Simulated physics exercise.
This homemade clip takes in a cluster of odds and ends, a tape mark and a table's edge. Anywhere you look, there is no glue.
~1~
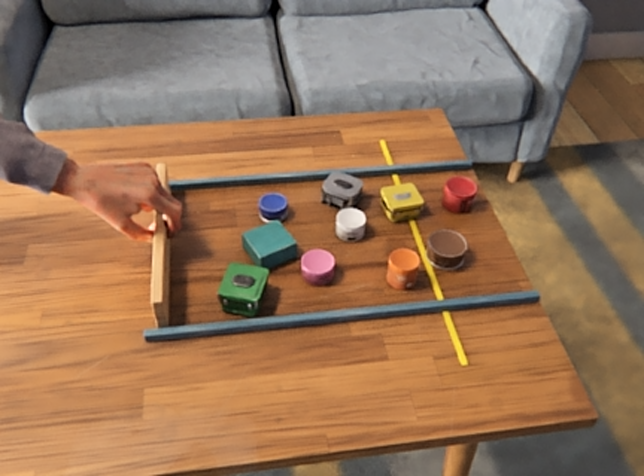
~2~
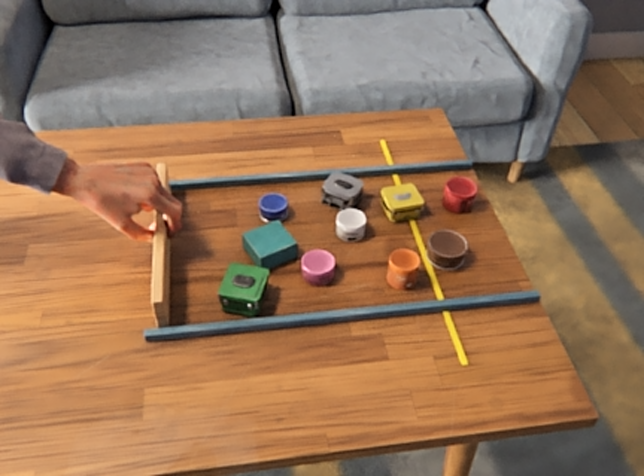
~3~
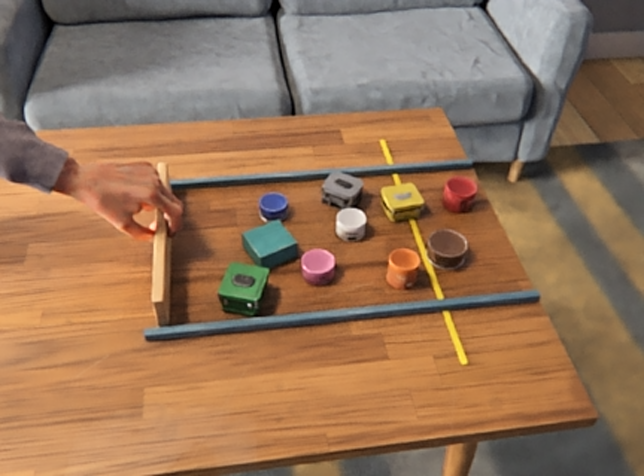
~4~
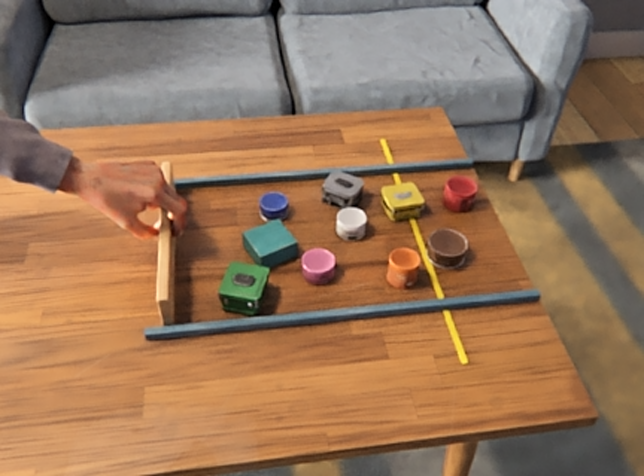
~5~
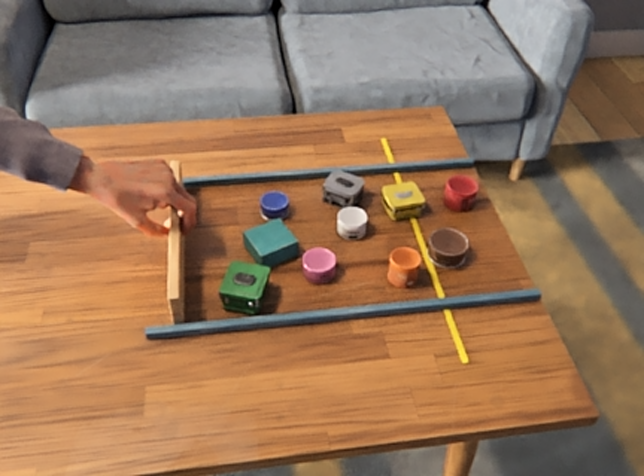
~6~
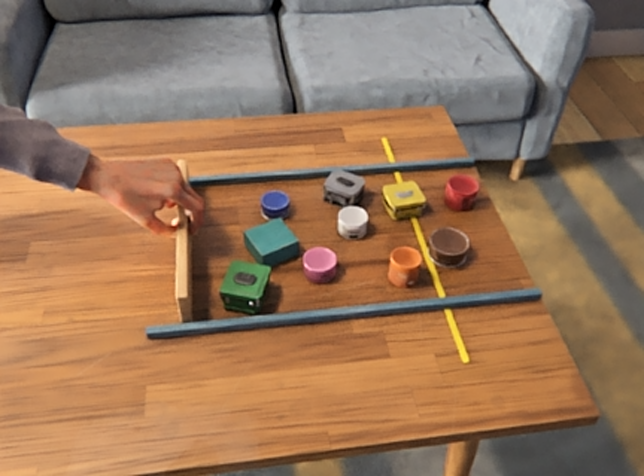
To begin with, a hand grips an upright wooden board at the left end of two blue strips, with colourful tubs, tins and cases spread between them and a yellow tape line across the right side. The hand then slides the board a short way right, toward the objects, which stay practically still.
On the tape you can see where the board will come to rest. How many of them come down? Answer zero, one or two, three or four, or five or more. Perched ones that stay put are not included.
Zero.
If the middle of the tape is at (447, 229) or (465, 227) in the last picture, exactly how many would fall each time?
Down on the floor: 1 and 5.
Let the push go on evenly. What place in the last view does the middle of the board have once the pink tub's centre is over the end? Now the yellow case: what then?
(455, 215) and (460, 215), more or less.
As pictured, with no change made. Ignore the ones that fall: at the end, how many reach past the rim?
As for overhanging, the count is 2.
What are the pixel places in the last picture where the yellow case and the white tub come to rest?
Yellow case at about (453, 196), white tub at about (428, 212).
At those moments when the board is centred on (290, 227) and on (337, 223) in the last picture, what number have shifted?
So far 4, and 7 at the second.
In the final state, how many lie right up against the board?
Counting them up gives 5.
A little later, none off yet; red tub at rest near (461, 193); brown tin at rest near (448, 248); yellow case at rest near (403, 201).
When it is over, the number that fall off is zero.
